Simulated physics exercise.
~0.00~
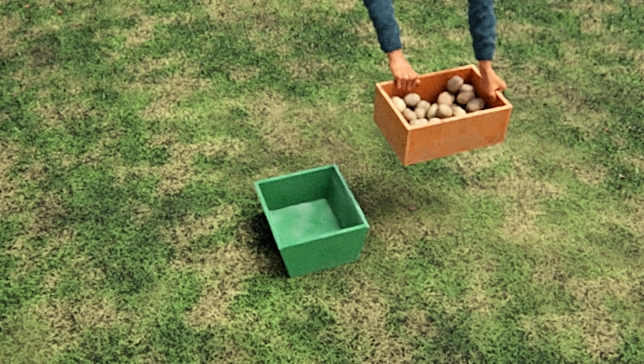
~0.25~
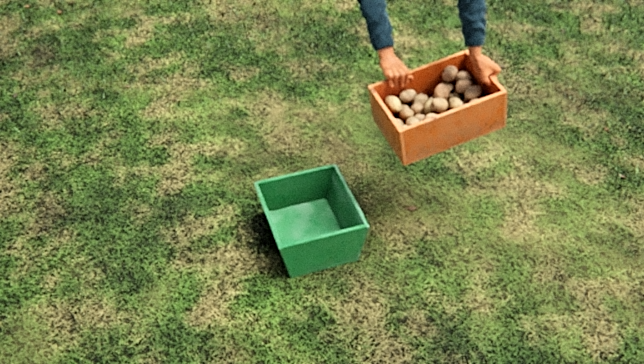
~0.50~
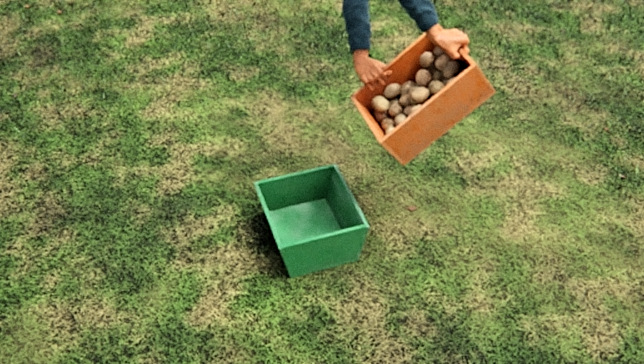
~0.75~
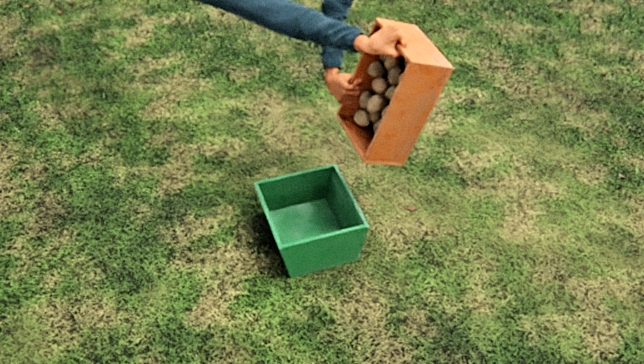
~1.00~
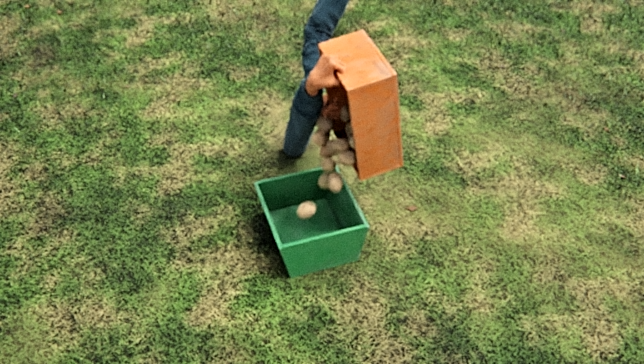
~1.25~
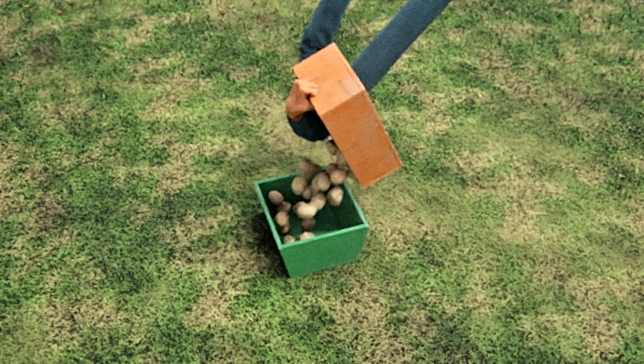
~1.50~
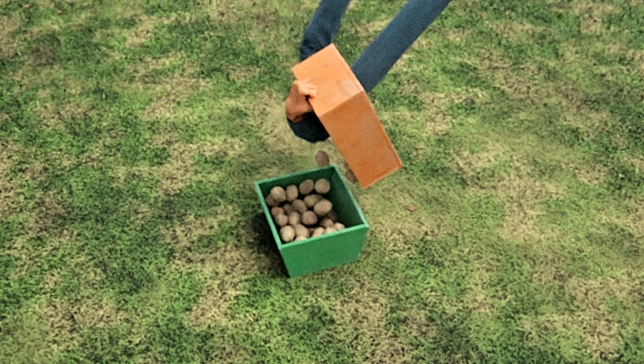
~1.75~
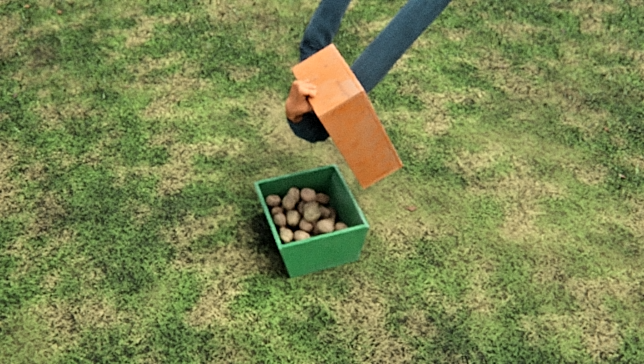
On a patchy grass lawn, a pair of hands held an orange box of potatoes above an empty green box, tipped it over to the left until the potatoes tumbled out, and kept it upturned as they settled inside the green one.
